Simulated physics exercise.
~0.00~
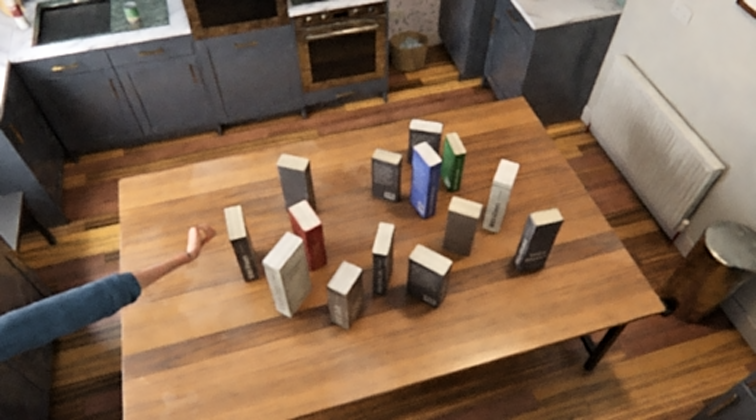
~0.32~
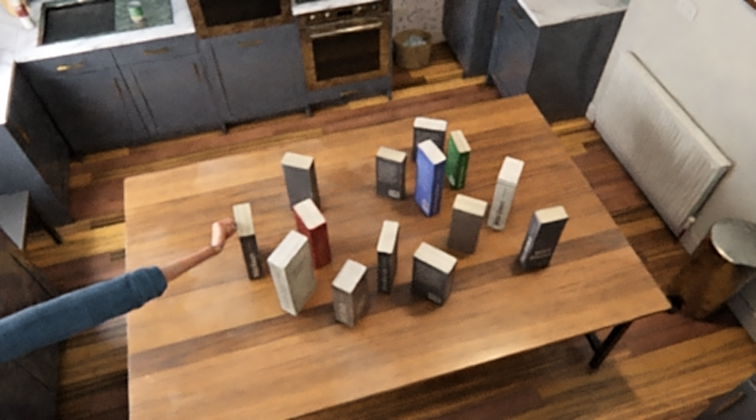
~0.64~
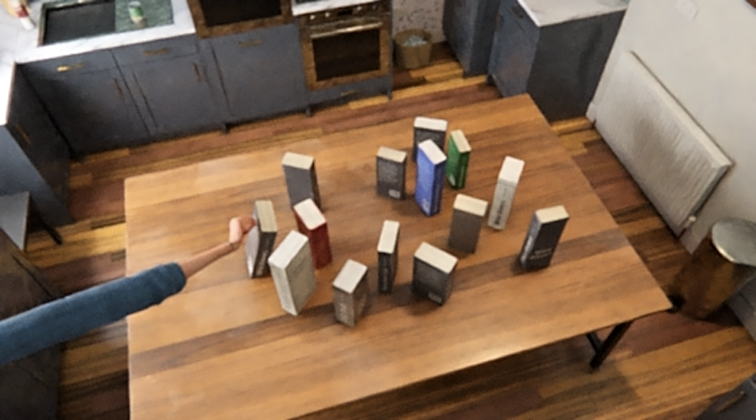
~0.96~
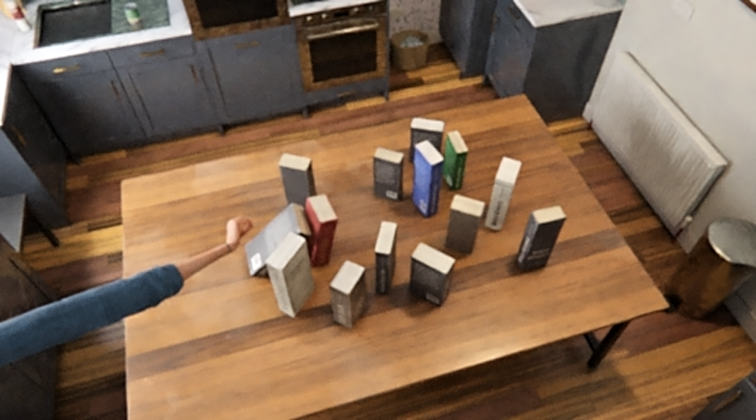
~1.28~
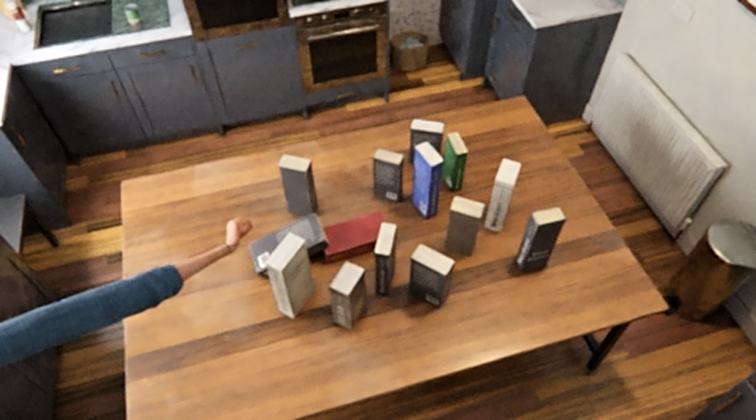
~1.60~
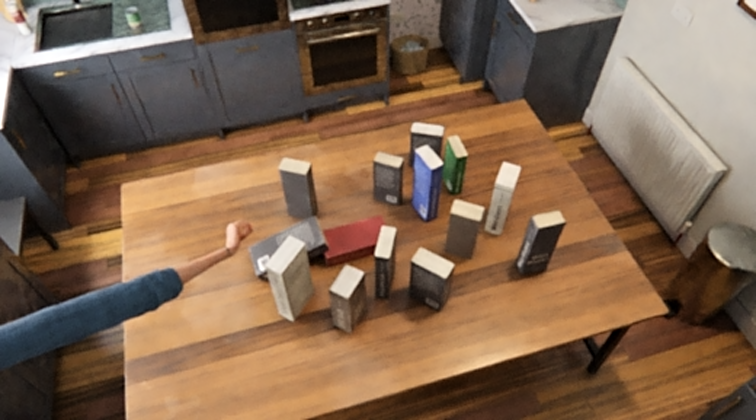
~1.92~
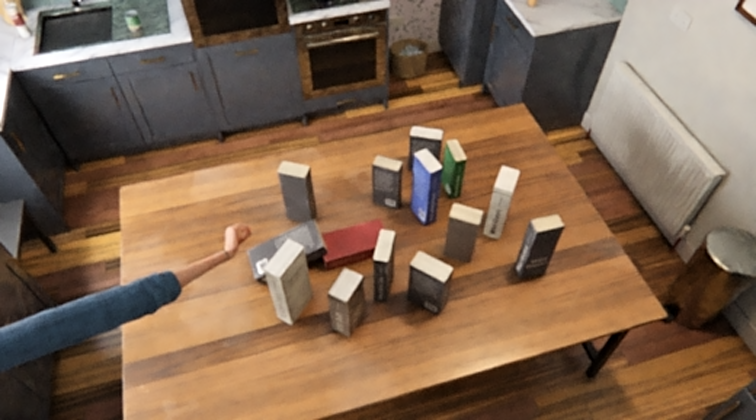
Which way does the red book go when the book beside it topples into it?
The red book tips over to the right and ends up lying on the table.
An arm in a blue sleeve reaches in from the left over a wooden table in a kitchen, seen from above, where thick books stand on their narrow ends. Most are grey, dark or pale, with a red one left of centre and a blue and a green one towards the back. The hand pushes the nearest dark book, which leans right and topples against the red book. The red book tips over in turn, and both come to rest lying down. The others, blue and green included, stay standing while the hand hovers.
